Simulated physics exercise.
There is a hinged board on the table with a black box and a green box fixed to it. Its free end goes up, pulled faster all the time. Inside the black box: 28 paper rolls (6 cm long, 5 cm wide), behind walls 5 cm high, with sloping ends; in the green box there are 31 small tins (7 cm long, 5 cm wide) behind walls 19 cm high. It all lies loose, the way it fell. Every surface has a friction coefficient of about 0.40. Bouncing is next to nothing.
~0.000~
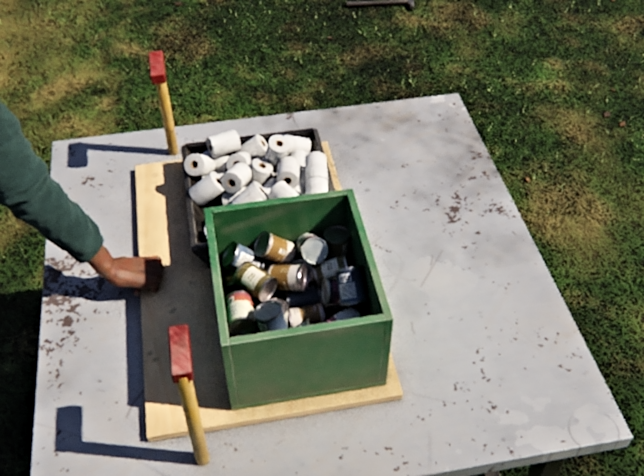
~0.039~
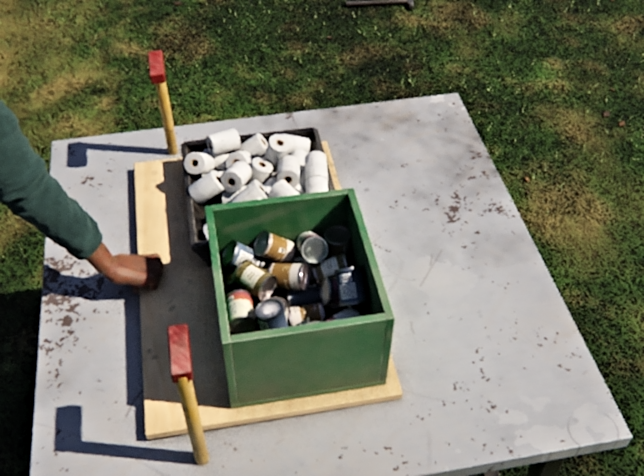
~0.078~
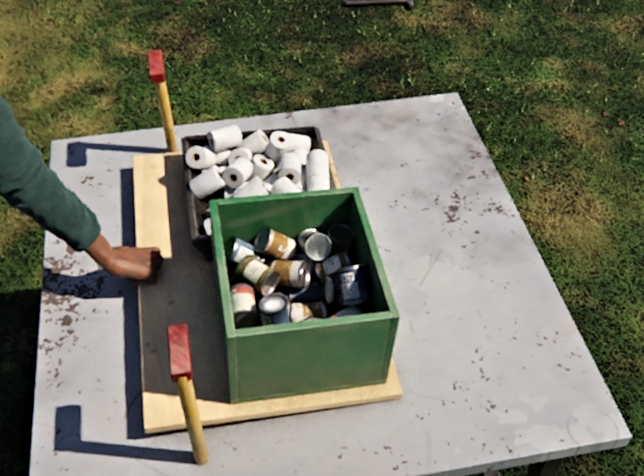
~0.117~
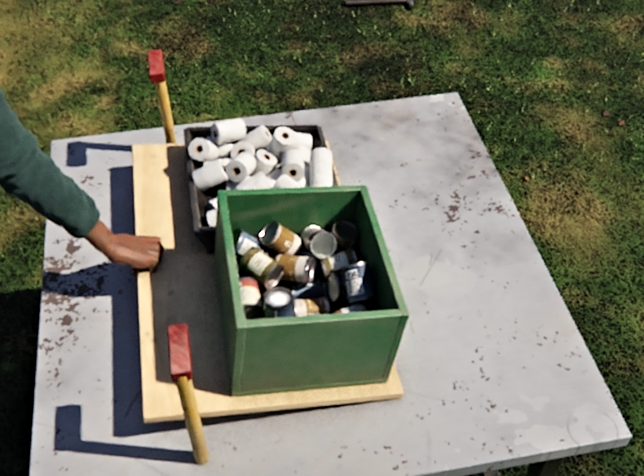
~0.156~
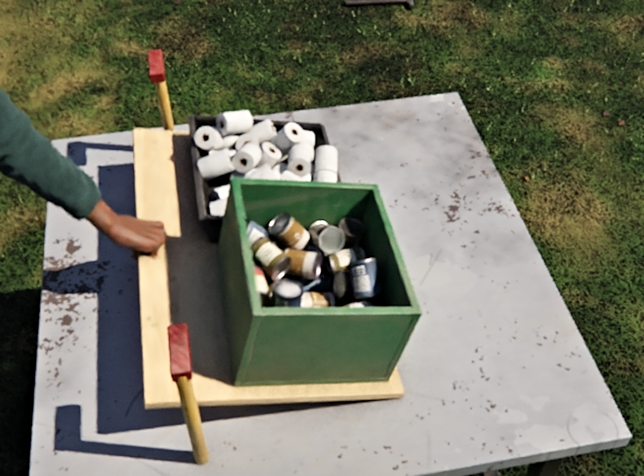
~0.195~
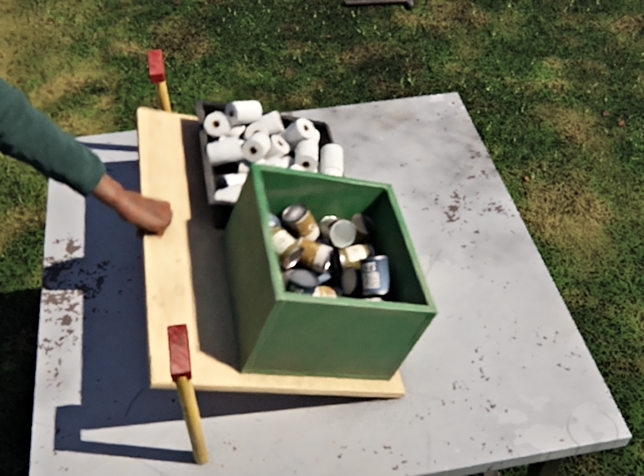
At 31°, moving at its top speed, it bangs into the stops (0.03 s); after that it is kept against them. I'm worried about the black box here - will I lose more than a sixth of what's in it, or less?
Overboard goes a bigger part than a sixth.
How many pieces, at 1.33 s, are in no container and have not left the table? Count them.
About 16 of them.
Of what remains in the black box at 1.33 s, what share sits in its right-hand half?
It works out to around 90 in a hundred.
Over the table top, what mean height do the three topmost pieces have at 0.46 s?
Around 22 centimetres.
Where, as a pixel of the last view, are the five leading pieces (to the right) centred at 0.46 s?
The leading five average out near (381, 188).
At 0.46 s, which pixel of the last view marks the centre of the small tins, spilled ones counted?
(354, 273).
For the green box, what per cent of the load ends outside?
The green box comes in at 0 in a hundred.
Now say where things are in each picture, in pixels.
In the first picture (we follow the rim corner now nearest the camera), black box at (197, 246); green box at (229, 341); tilt 0°; nothing out yet.
The second picture shows black box at (197, 244); green box at (230, 339); tilt 1°.
The third picture shows black box at (198, 238); green box at (235, 333); tilt 3°.
The fourth picture shows black box at (200, 229); green box at (246, 323); tilt 7°.
The fifth picture shows black box at (206, 217); green box at (262, 311); tilt 13°.
The sixth picture shows black box at (216, 201); green box at (285, 296); tilt 21°; nothing out yet.
After 0.22 s, it hits the stops.
After 0.32 s, tilt 31°; 0 of 28 out of the black box and 0 of 31 out of the green box.
After 0.46 s, tilt 31°; 2 of 28 out of the black box and 0 of 31 out of the green box.
After 0.72 s, tilt 31°; 14 of 28 out of the black box and 0 of 31 out of the green box.
When it is over (at 1.33 s), 16 of 28 out of the black box and 0 of 31 out of the green box. Asked share, 16 of 28, 57 per cent.
